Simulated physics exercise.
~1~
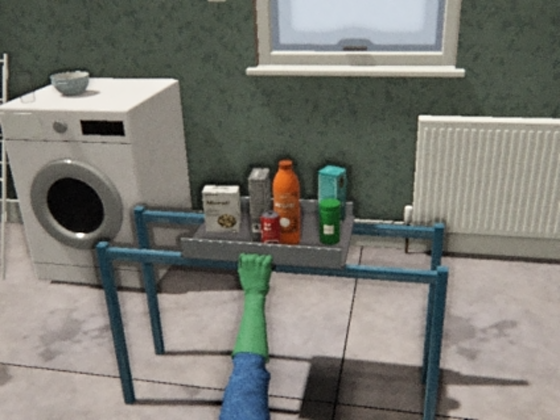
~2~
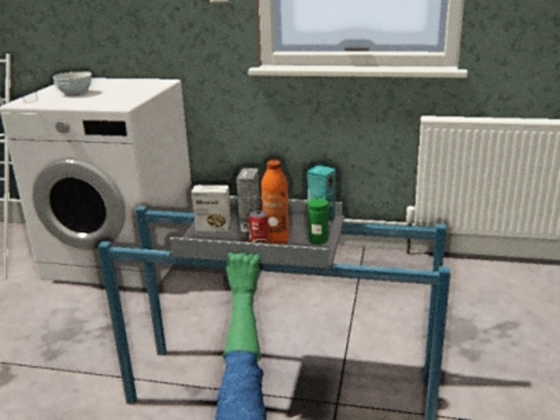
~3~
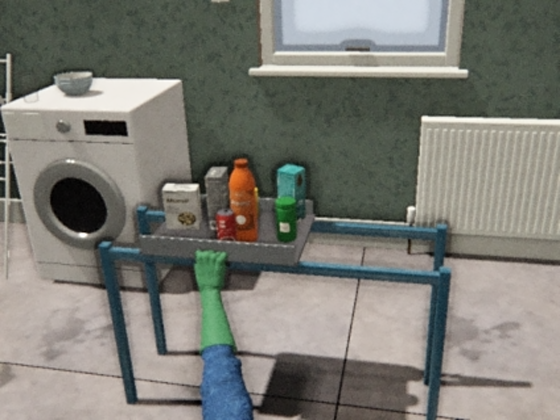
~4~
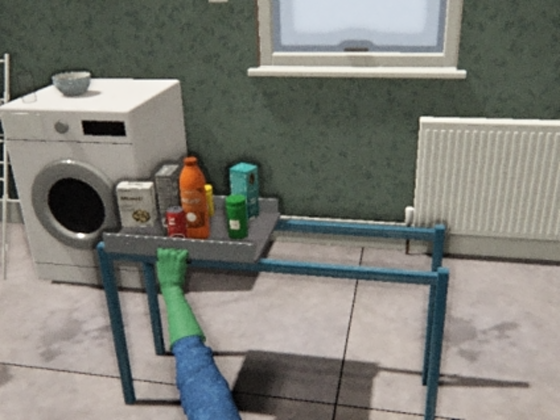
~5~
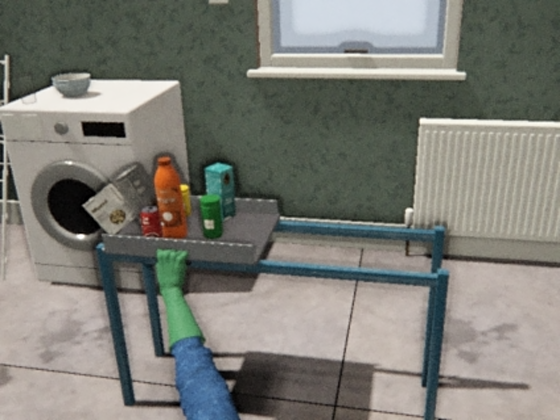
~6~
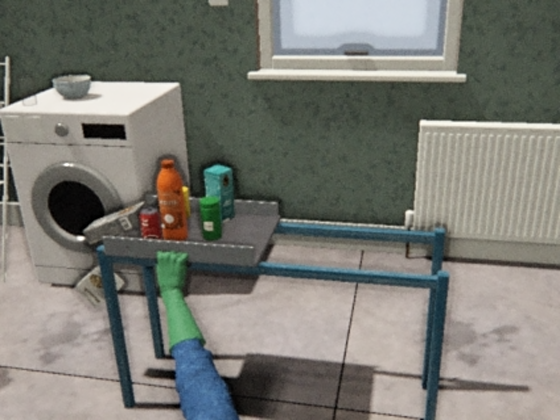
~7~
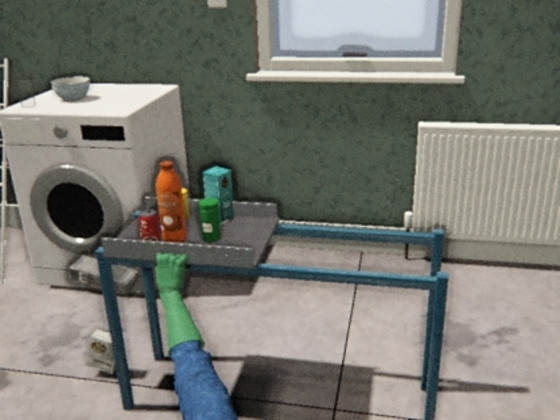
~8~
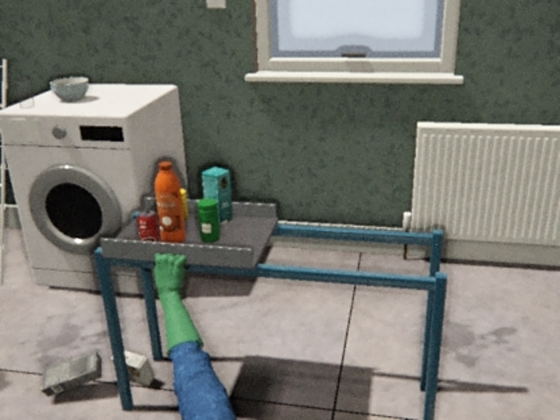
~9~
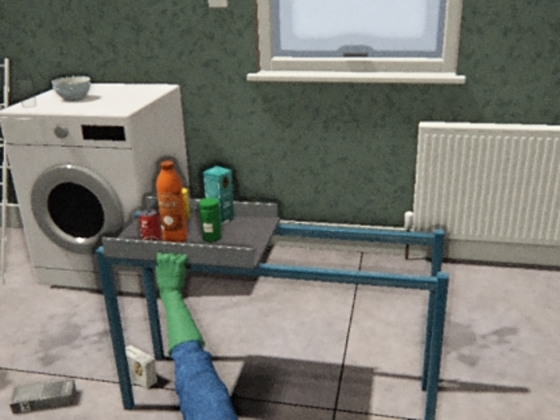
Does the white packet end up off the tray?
Yes, the white packet tips over the left end of the tray and ends up on the floor, while the green jar stays upright on the tray.
